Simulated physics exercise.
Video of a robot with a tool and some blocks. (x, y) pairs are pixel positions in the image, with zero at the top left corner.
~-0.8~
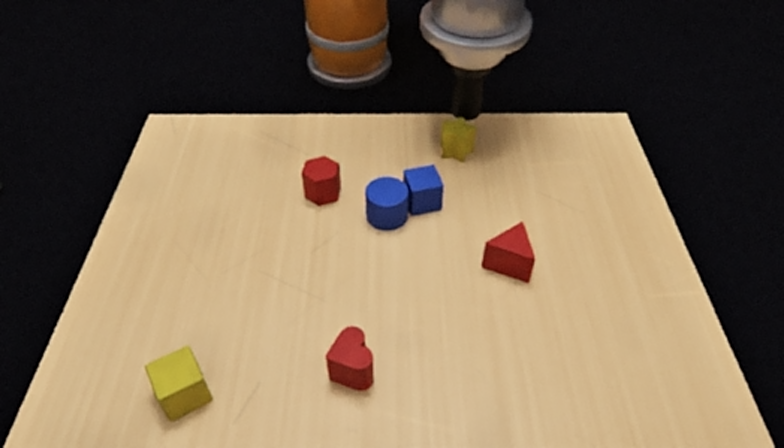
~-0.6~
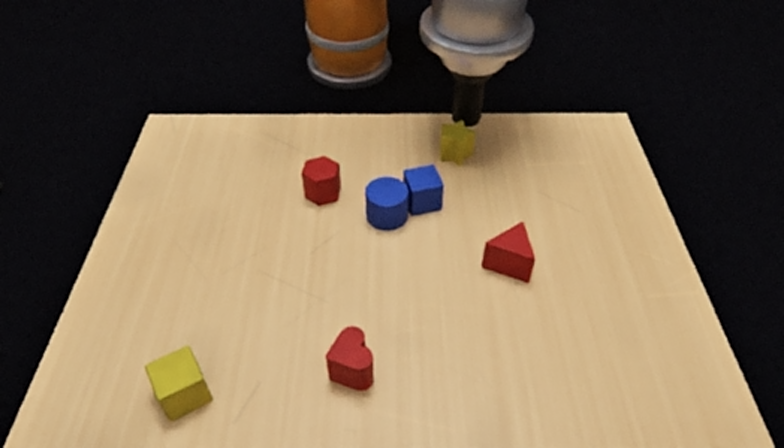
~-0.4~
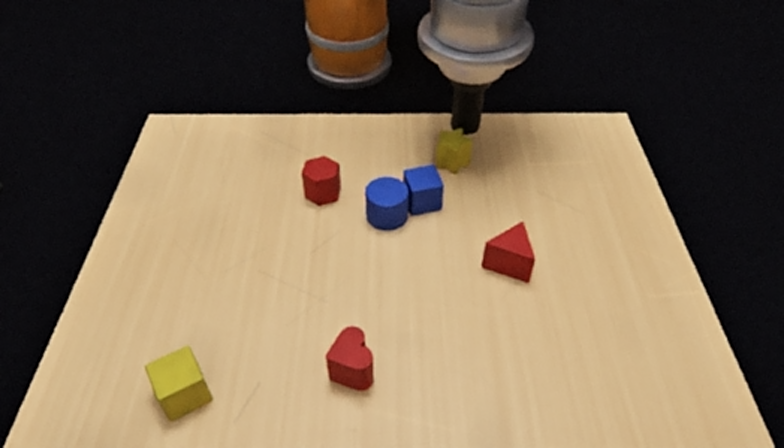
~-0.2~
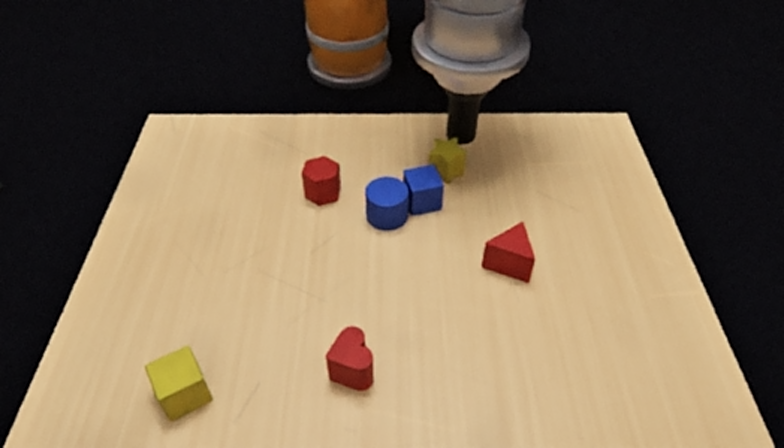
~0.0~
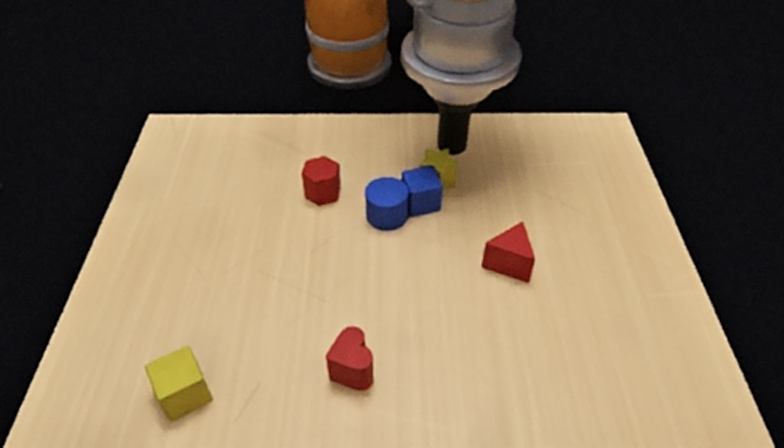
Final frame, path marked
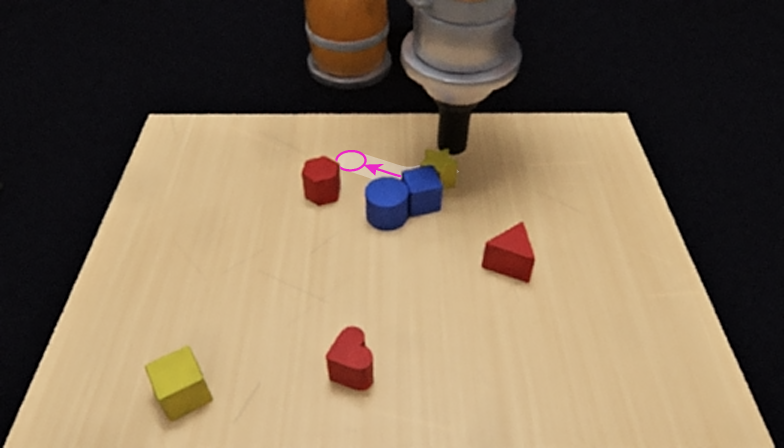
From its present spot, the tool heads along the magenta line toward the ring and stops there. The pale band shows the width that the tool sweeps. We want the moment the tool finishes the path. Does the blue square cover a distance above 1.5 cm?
Short answer: Yes.
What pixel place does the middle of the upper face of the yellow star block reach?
The yellow star block ends near (420, 173).
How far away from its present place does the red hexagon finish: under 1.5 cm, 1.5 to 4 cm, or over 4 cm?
Less than 1.5 cm.
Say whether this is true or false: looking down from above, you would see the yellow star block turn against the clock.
True
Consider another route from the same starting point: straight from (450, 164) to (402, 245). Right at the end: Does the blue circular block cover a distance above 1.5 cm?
Yes - that is the case.
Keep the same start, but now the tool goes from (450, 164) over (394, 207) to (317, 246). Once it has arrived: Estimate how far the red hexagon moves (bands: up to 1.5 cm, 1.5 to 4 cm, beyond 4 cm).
Below 1.5 cm.
The line goes from (450, 164) through (419, 176) and (384, 171) to (351, 161).
On the path given first. One third of the way, tool (419, 159); blue circular block (382, 196); blue square (423, 199); yellow star block (423, 174), turned 55° anticlockwise.
Two thirds of the way, tool (383, 154); blue circular block (382, 196); blue square (424, 200); yellow star block (420, 173), turned 75° anticlockwise.
At the end, tool (350, 143); red hexagon unmoved; blue circular block (382, 196); blue square (424, 200); yellow star block (420, 173), turned 75° anticlockwise.
